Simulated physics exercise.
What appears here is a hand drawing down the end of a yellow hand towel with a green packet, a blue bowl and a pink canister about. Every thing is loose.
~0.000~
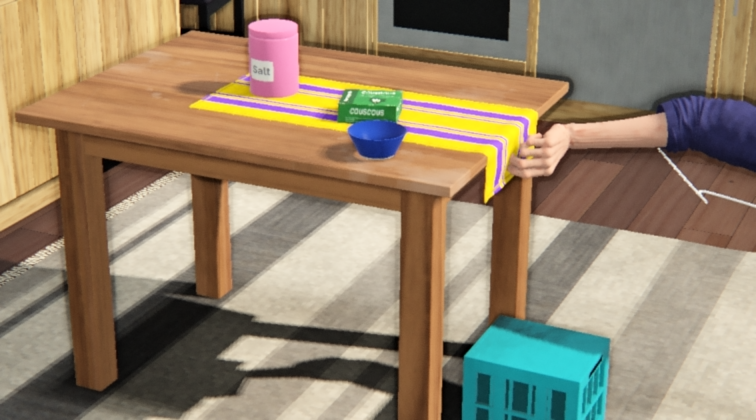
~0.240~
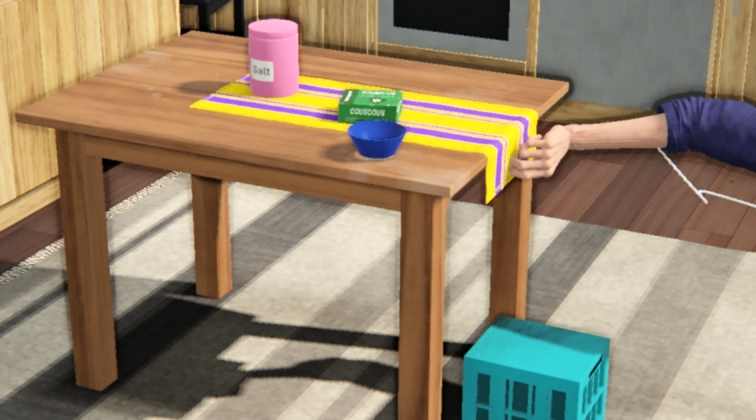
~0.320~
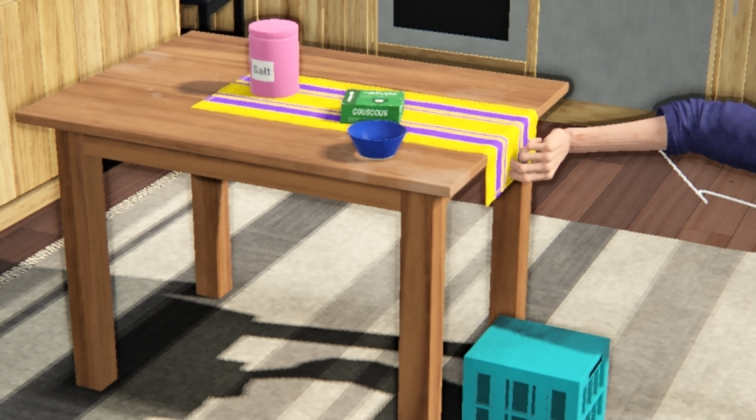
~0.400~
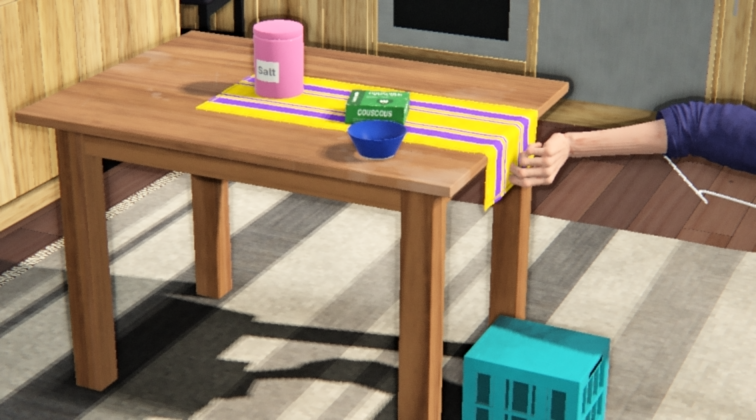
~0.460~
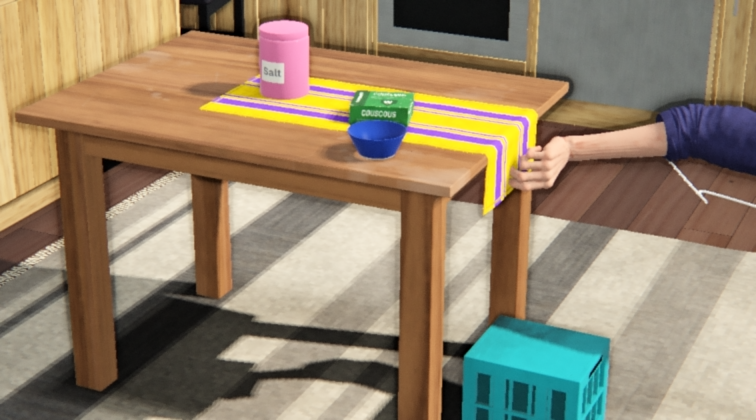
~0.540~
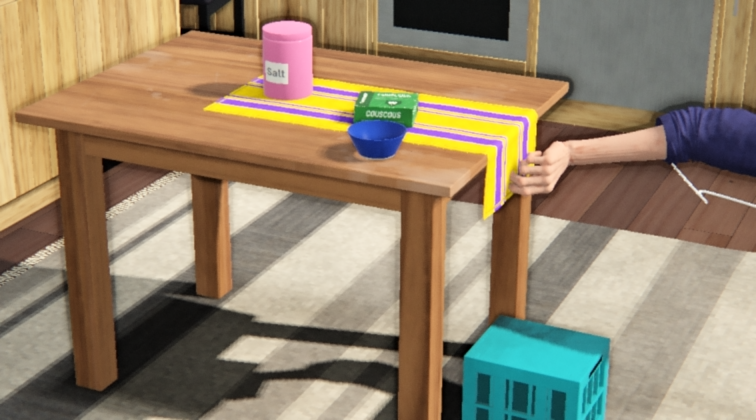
The clip opens on a wooden table with a pink canister and green packet on a yellow striped cloth, a blue bowl beside them. A hand at the right slowly draws the cloth's end down slightly, and the canister and packet shift a little right with it while the bowl stays put.
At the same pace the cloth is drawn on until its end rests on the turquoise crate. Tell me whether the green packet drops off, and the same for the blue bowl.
The green packet does drop off. The blue bowl does not drop off.
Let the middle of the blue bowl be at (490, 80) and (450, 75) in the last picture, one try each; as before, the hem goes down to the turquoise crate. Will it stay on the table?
On the first go it is still on top, and on the second it is still on top.
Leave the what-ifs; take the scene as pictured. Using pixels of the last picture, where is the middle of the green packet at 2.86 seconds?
At that time it is near pixel (538, 319).
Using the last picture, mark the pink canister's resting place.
Roughly (430, 82).
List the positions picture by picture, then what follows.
In the first frame, hand towel end (485, 203); green packet (370, 97); blue bowl (377, 130); pink canister (273, 26); top of the crate (551, 363).
In the second frame, hand towel end (486, 203), far hem (190, 107); blue bowl (377, 130); blue bowl stands beside the cloth.
In the third frame, hand towel end (487, 206); green packet (373, 97).
In the fourth frame, hand towel end (485, 211), far hem (196, 108); blue bowl (377, 130).
In the fifth frame, hand towel end (483, 215); green packet (382, 98).
In the sixth frame, hand towel end (484, 219), far hem (203, 110); green packet (386, 99); blue bowl (377, 130); top of the crate (551, 363).
After 1.64 s, hem going down; packet carried along near (451, 119); bowl in place.
After 2.86 s, hem going down; packet down below near (538, 319); bowl in place.
In the end, hem on the crate; packet down below near (538, 319); bowl in place. The green packet goes over the edge and the blue bowl keeps clear of the edge.
